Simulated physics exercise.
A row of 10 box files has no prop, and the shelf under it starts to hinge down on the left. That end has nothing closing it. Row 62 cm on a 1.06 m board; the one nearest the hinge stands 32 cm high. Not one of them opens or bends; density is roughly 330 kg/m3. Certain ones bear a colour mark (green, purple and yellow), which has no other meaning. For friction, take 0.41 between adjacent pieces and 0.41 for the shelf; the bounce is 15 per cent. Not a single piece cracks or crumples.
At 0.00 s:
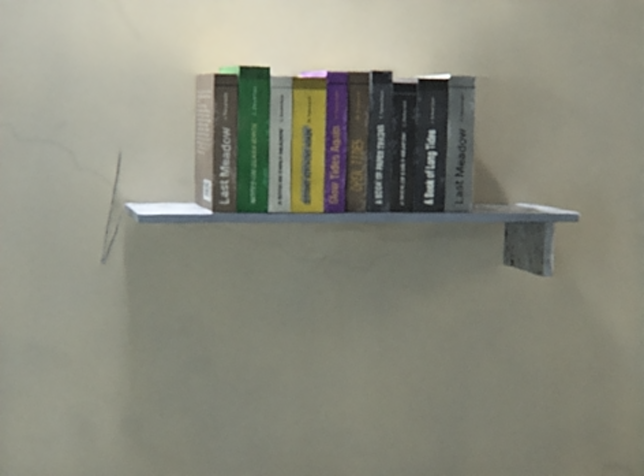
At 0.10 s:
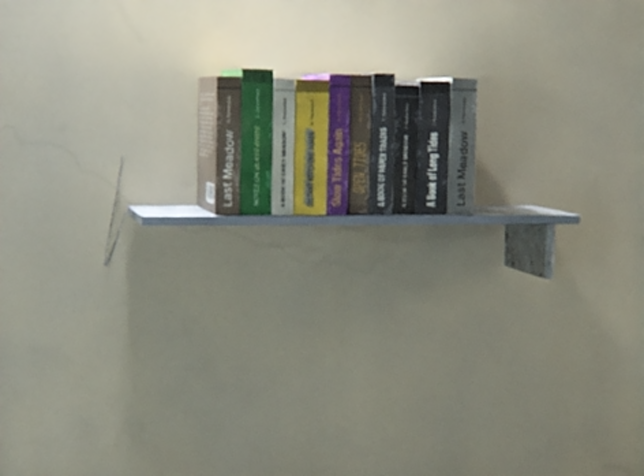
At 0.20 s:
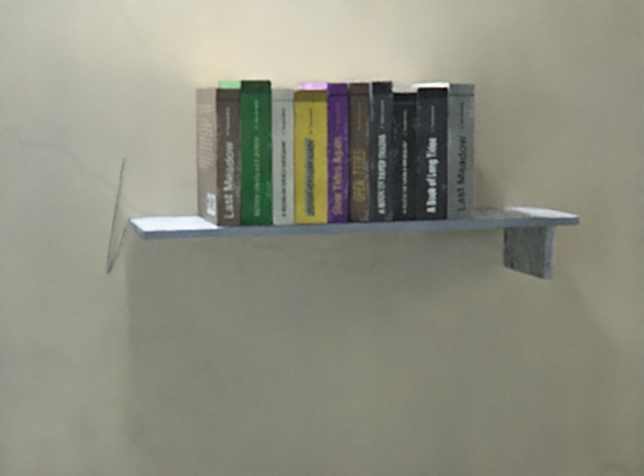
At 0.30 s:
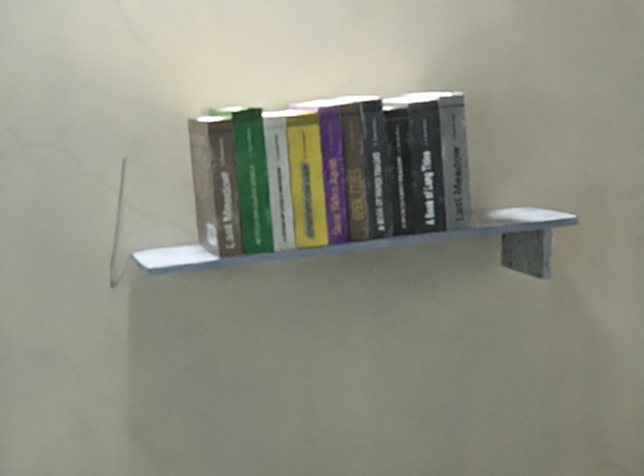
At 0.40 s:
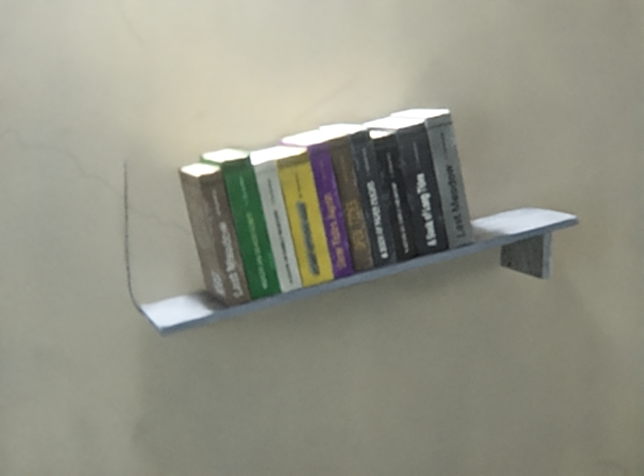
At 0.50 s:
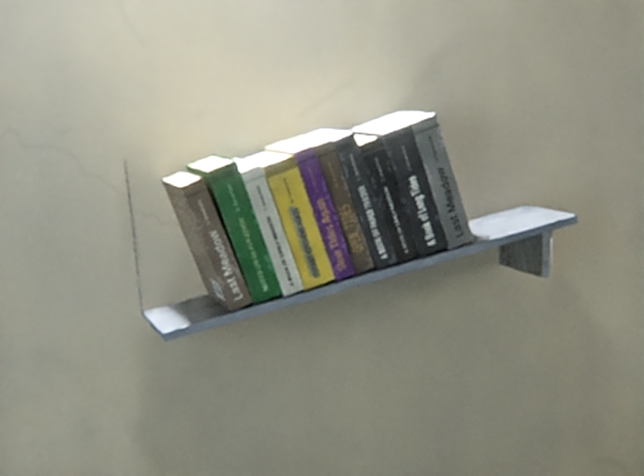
A wall shelf carrying a tight row of upright, book-like volumes sits level at first, then its left end swings downward while the right end stays by its bracket. As the slope steepens, the row tilts with it, and the volumes lean over to the left, still on the shelf.
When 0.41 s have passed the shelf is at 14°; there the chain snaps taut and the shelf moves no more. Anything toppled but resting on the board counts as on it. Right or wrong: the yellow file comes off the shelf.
Wrong.
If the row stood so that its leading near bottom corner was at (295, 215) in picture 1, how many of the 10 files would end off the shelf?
0 in total.
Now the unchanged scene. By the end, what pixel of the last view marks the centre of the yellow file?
End point, last view: About (188, 269).
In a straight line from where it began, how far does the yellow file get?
It ends some 40 cm from where it began.
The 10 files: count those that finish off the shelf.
That totals 2, exactly.
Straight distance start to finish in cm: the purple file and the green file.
Well, the purple finishes about 30 cm from where it began, while the green finishes about 120 cm from its start.
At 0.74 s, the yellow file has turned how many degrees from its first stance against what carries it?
Near 30 degrees from how it began.
After 0.74 s, none of the 10 files off the shelf, 10 disturbed; yellow file leaning 29°; green file leaning 31°.
After 1.04 s, 1 of the 10 files off the shelf; yellow file leaning 53°; green file upside down.
At rest (1.6 s), 2 of the 10 files off the shelf; yellow file on its side; green file on its side; purple file leaning 48°. As the last picture would show them, middles, yellow file near (188, 269).
